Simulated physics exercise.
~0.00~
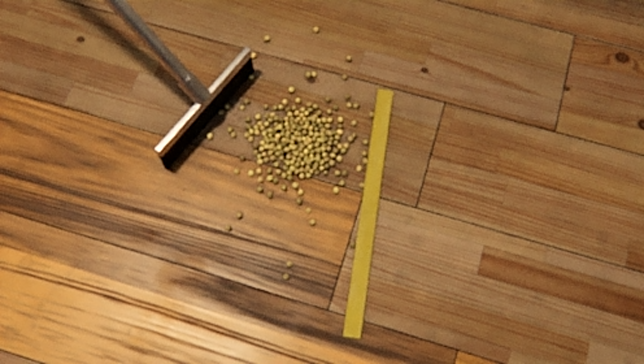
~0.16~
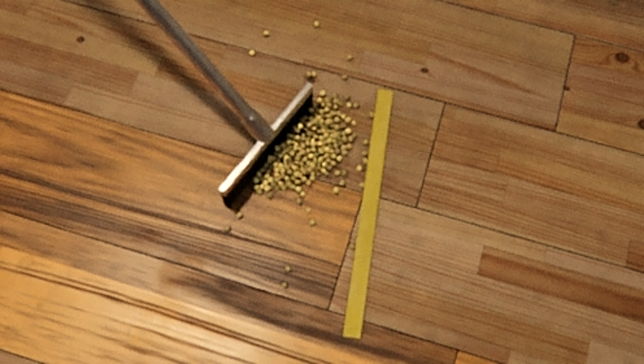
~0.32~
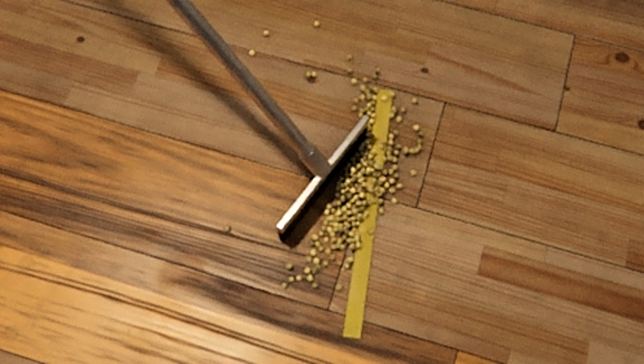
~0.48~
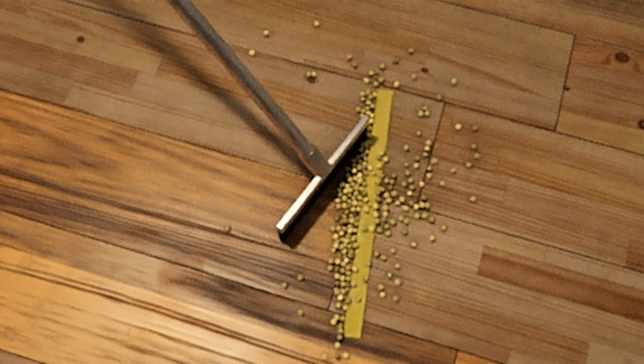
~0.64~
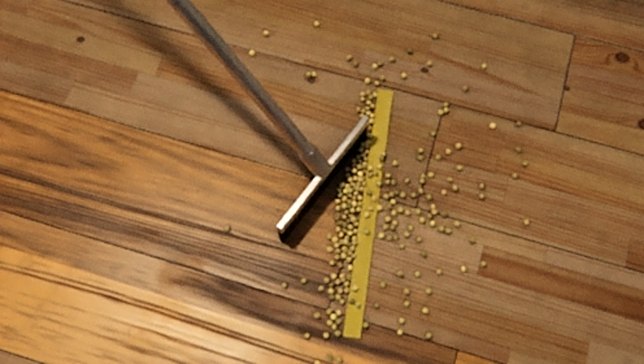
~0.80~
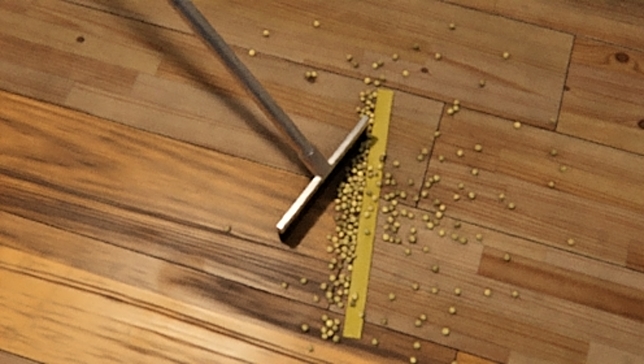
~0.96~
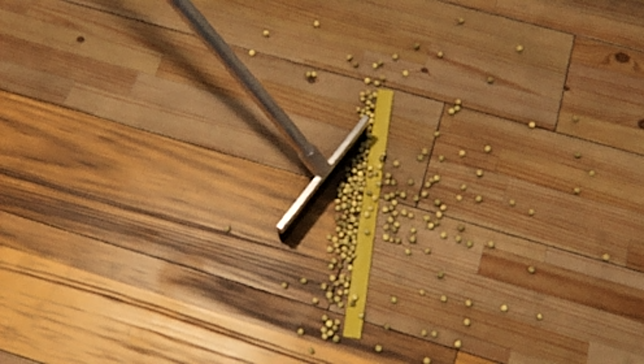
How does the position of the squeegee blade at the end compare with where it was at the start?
At the start the blade is in the upper left, well away from the yellow strip. By the end it is further right and lower down, resting close to the strip's left side.
